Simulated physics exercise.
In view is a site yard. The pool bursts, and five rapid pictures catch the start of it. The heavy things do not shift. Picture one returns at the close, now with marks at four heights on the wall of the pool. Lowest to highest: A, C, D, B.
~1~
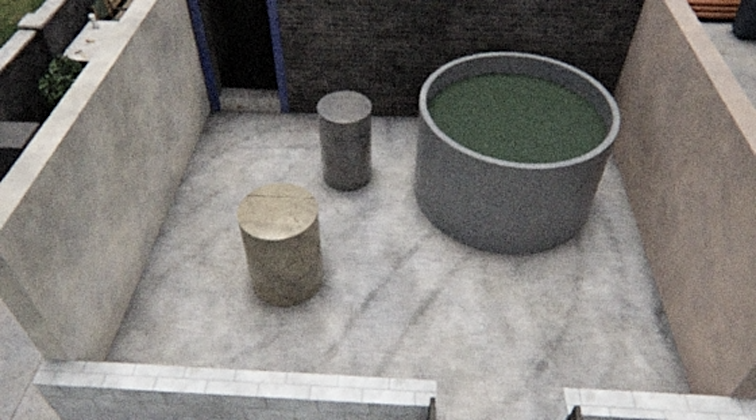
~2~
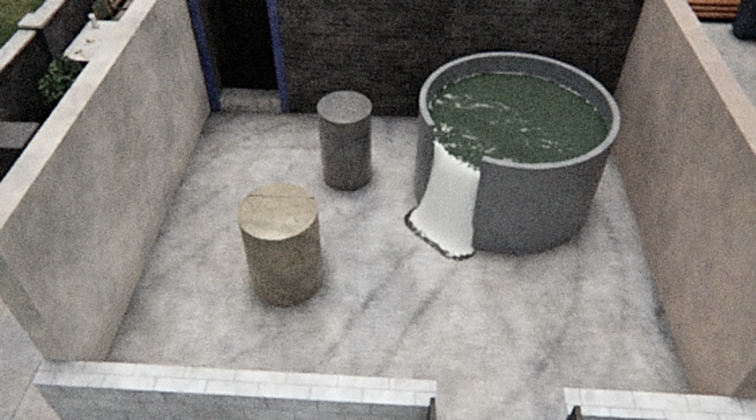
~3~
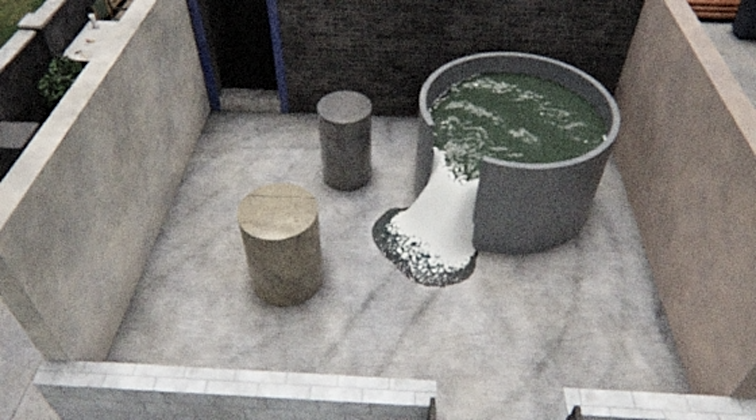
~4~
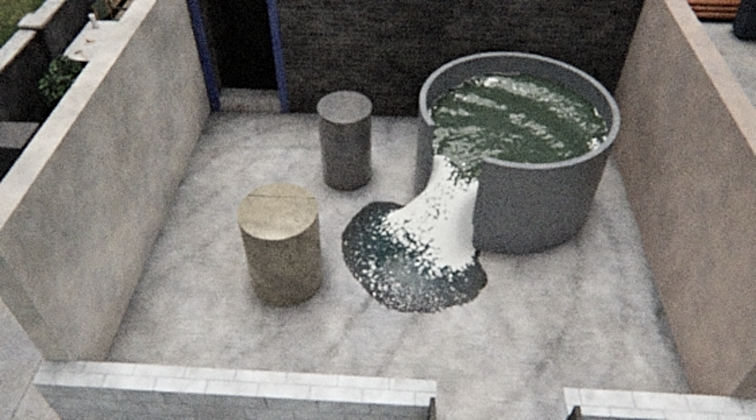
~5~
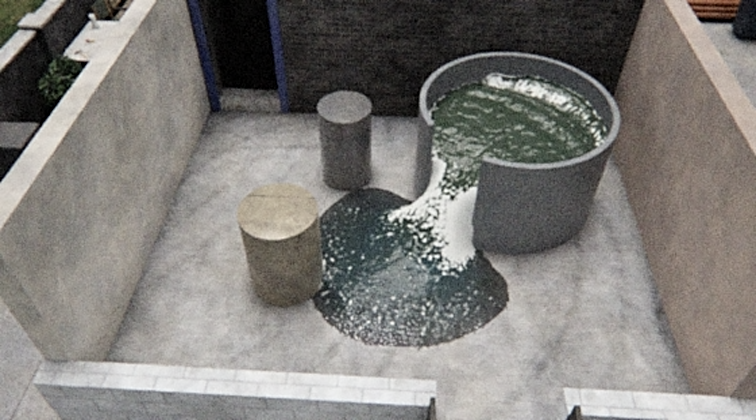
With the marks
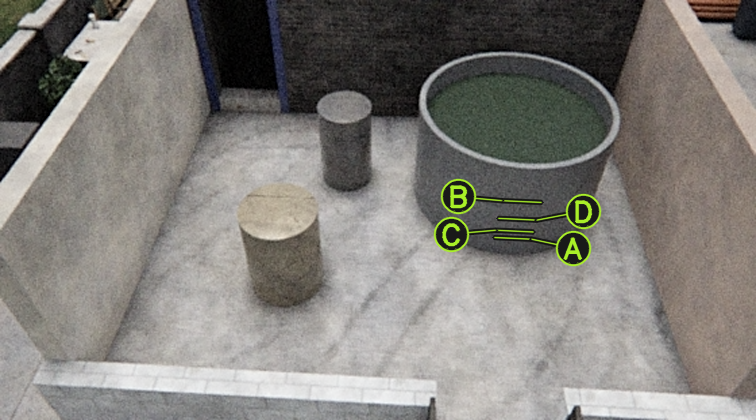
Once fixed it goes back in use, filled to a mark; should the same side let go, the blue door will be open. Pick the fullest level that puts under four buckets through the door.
The answer is level B.
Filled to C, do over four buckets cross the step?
No, that is safe.
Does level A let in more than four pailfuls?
No, not at all.
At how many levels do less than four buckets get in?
All of the four.
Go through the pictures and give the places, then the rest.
In the first frame, water in the pool at rest, its middle at (515, 121); foot of the blue doorway at (251, 111); open gate at (500, 381).
In the second frame, front seen at (463, 255), 1 % of the ground wet.
In the third frame, front seen at (421, 277), 4 % of the ground wet.
In the fourth frame, front seen at (388, 297), 8 % of the ground wet.
In the fifth frame, front seen at (335, 318), 15 % of the ground wet.
On the marked copy, A at (512, 238); B at (521, 201); C at (514, 231); D at (517, 219); from the bottom up A, C, D, B.
With A, nothing gets over.
With B, a splash gets over, under a bucket.
With C, nothing gets over.
With D, nothing gets over.
